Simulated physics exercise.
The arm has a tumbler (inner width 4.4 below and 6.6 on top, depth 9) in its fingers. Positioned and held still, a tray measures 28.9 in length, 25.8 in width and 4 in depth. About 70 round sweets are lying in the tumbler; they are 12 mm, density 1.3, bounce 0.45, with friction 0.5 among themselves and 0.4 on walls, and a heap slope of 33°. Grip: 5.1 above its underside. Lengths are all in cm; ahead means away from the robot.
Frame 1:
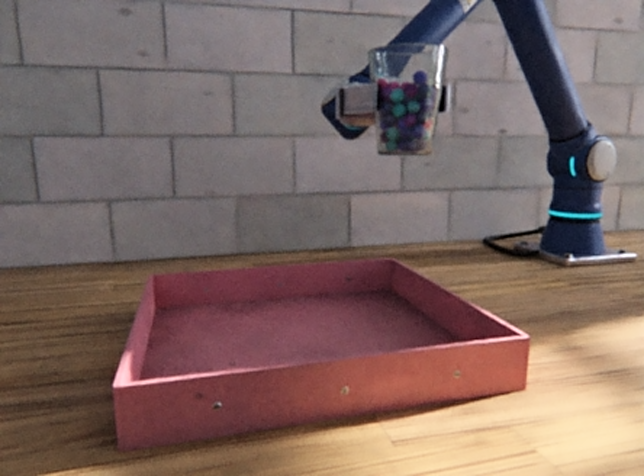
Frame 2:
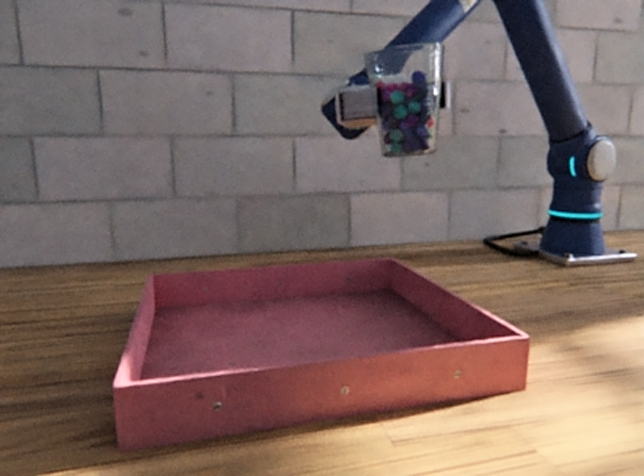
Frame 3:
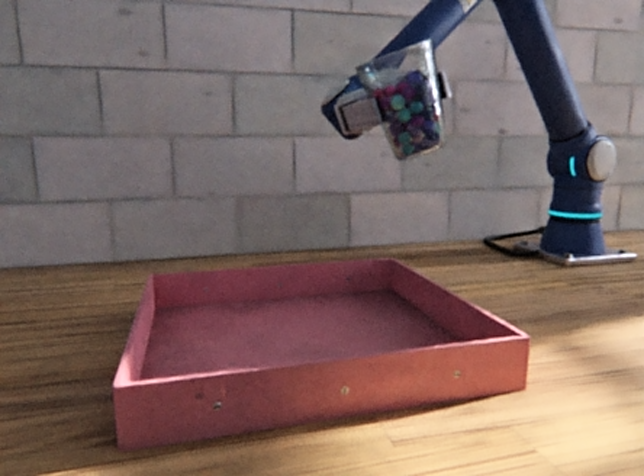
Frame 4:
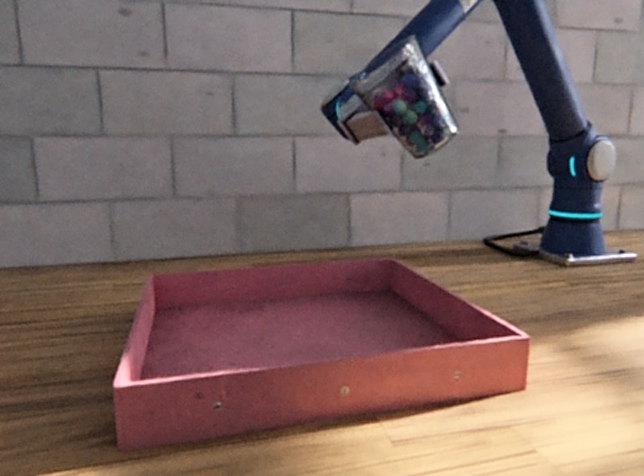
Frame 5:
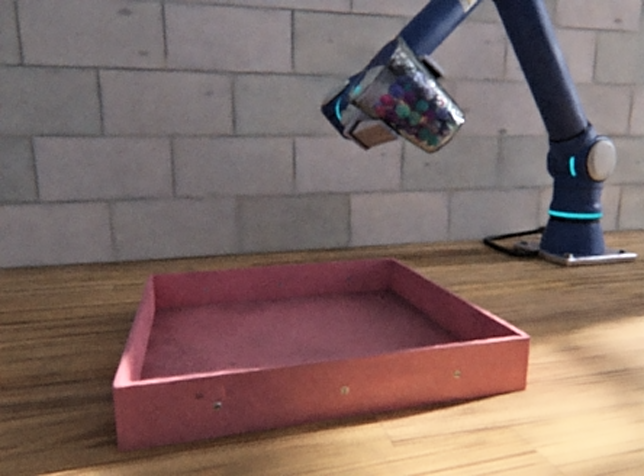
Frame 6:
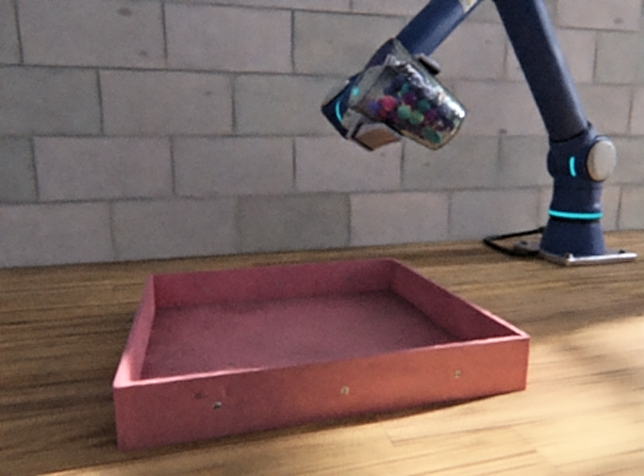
A dark blue robotic arm at the upper right, gripping a clear tumbler of small purple, teal and pink balls, holds it nearly upright, then tilts it steadily over onto its side, slowing toward the end. Below and to the left, an empty reddish-pink tray rests on a wooden tabletop. A grey block wall stands behind, and the slightly raised front view remains fixed.
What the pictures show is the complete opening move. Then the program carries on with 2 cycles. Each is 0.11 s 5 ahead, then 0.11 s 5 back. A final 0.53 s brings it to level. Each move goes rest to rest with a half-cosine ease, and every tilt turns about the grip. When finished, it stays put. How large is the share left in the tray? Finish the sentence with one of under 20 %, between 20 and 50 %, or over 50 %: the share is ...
The share is between 20 and 50 %.
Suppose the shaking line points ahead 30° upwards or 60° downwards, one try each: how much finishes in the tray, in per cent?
Roughly 65 per cent, then 5 per cent.
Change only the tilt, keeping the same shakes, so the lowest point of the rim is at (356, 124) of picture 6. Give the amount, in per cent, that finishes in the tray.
Somewhere around 80 %.
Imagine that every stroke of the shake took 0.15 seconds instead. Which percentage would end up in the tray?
In that case around 15 per cent.
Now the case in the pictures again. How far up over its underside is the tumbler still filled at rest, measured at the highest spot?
Height at rest: About 5.5 centimetres.
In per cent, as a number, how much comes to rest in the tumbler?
My estimate would be some 60 percent.
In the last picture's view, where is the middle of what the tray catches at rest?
Estimated centre at around (286, 337).
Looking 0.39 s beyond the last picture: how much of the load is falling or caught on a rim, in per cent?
About 6 per cent.
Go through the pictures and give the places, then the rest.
The tumbler middle at (406, 106), level; upper third of the load around (406, 95), from x 380 to 430, top at y 80; 72 in the tumbler, in the first frame.
The tumbler middle at (407, 106), tilted 6° forward; upper third of the load around (405, 94), from x 380 to 430, top at y 80, in the second frame.
The tumbler middle at (408, 105), tilted 20° forward; upper third of the load around (410, 95), from x 380 to 435, top at y 80, in the third frame.
The tumbler middle at (410, 104), tilted 39° forward; upper third of the load around (410, 96), from x 380 to 445, top at y 80, in the fourth frame.
The tumbler middle at (411, 103), tilted 53° forward; upper third of the load around (412, 93), from x 380 to 450, top at y 80, in the fifth frame.
The tumbler middle at (411, 103), tilted 59° forward; upper third of the load around (416, 94), from x 375 to 450, top at y 80; 72 in the tumbler, in the sixth frame.
Then, 0.39 s on, tilted 59° forward, highest piece 25 above the table; 57 in the tumbler, 11 in the tray, 4 in flight or on a rim.
Then, 0.78 s on, tilted 17° forward, highest piece 25 above the table; 43 in the tumbler, 27 in the tray, 2 on the table or floor.
Then, 1.17 s on, level, highest piece 24 above the table; 43 in the tumbler, 27 in the tray, 2 on the table or floor.
Then, 2.22 s on, level, highest piece 23 above the table; 43 in the tumbler, 27 in the tray, 2 on the table or floor.
In the end, 43 in the tumbler, 27 in the tray, 2 on the table or floor. That is 38 % in the tray.
